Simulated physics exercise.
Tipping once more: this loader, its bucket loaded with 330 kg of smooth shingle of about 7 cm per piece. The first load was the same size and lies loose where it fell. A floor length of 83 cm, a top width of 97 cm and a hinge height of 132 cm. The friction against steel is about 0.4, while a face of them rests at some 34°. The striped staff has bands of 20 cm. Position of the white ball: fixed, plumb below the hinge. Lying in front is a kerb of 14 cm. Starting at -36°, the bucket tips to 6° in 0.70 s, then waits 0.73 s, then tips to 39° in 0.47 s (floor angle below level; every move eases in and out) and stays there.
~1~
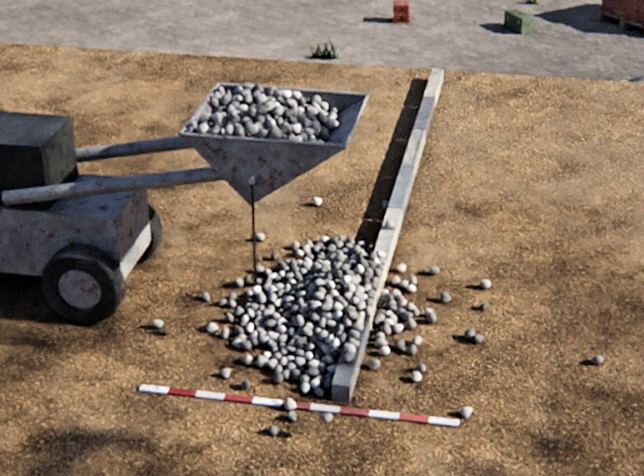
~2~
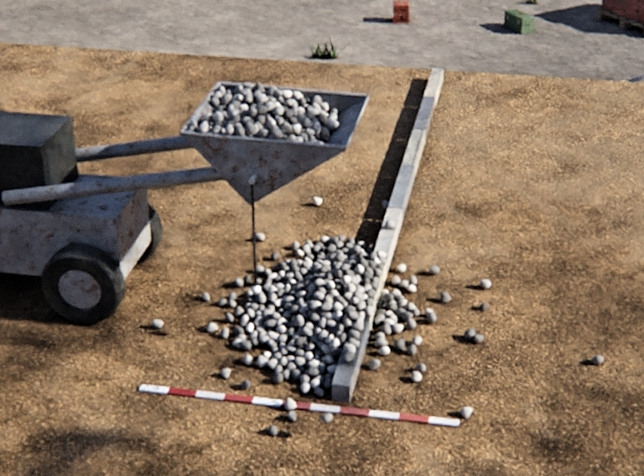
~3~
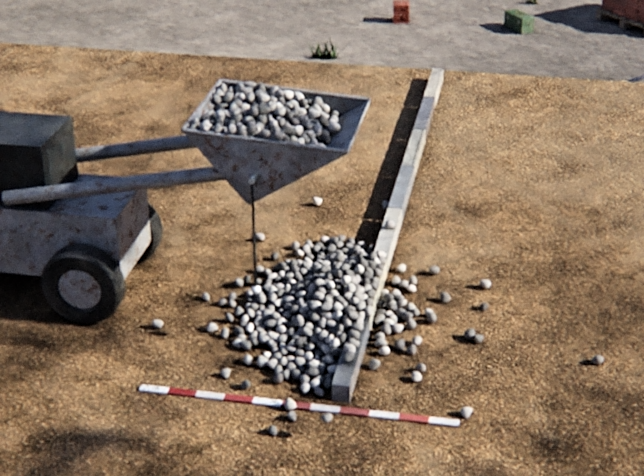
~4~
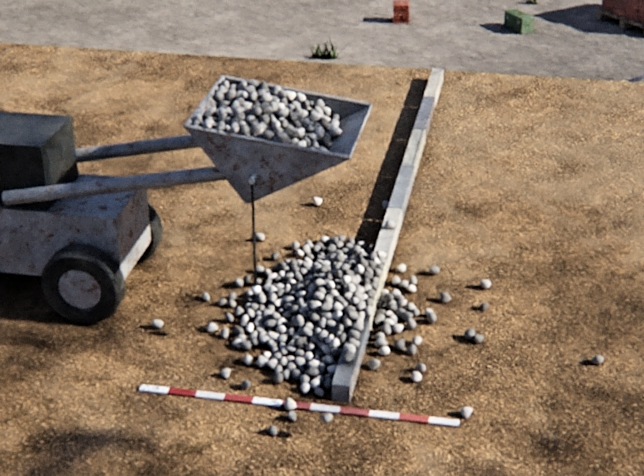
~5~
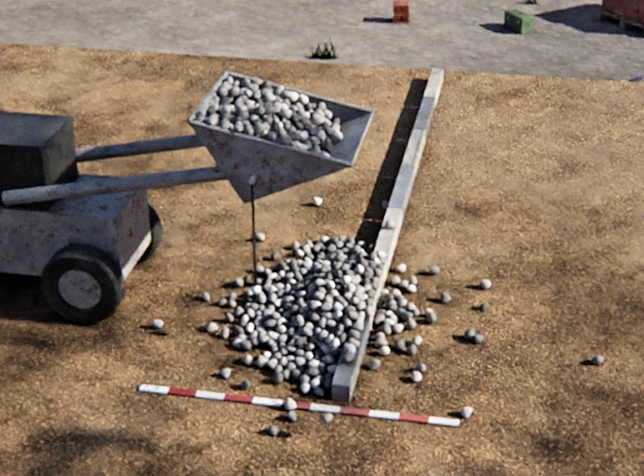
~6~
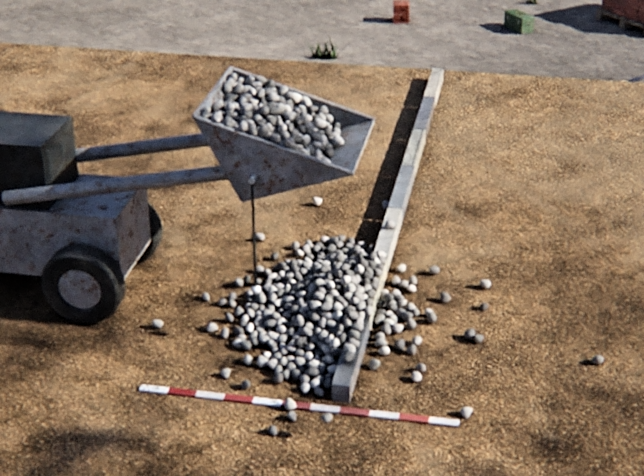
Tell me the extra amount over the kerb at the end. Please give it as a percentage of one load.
88 per cent.
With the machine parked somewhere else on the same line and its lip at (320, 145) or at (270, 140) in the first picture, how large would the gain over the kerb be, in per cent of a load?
I'd say close to 70 per cent for one and close to 15 per cent for the other, in that order.
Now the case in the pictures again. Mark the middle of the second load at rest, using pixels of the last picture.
The centre sits about (421, 310).
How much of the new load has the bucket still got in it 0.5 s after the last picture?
Held: Around 100 % of the load.
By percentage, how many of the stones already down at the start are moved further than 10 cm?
5 per cent.
Then, 0.2 s after the last picture the floor is at -1°; in per cent of one load, 100 in the bucket, 92 on this side of the kerb, 8 over the kerb; the foremost stones are at (482, 329).
Then, 0.5 s after the last picture the floor is at 6°; in per cent of one load, 100 in the bucket, 93 on this side of the kerb, 8 over the kerb; the foremost stones are at (482, 329).
Then, 2.0 s after the last picture the floor is at 39°; in per cent of one load, 9 in the bucket, 122 on this side of the kerb, 69 over the kerb; the foremost stones are at (542, 324).
Then, 4.6 s after the last picture the floor is at 39°; in per cent of one load, 0 in the bucket, 105 on this side of the kerb, 95 over the kerb; the foremost stones are at (572, 314). Net gain over the kerb, 88.
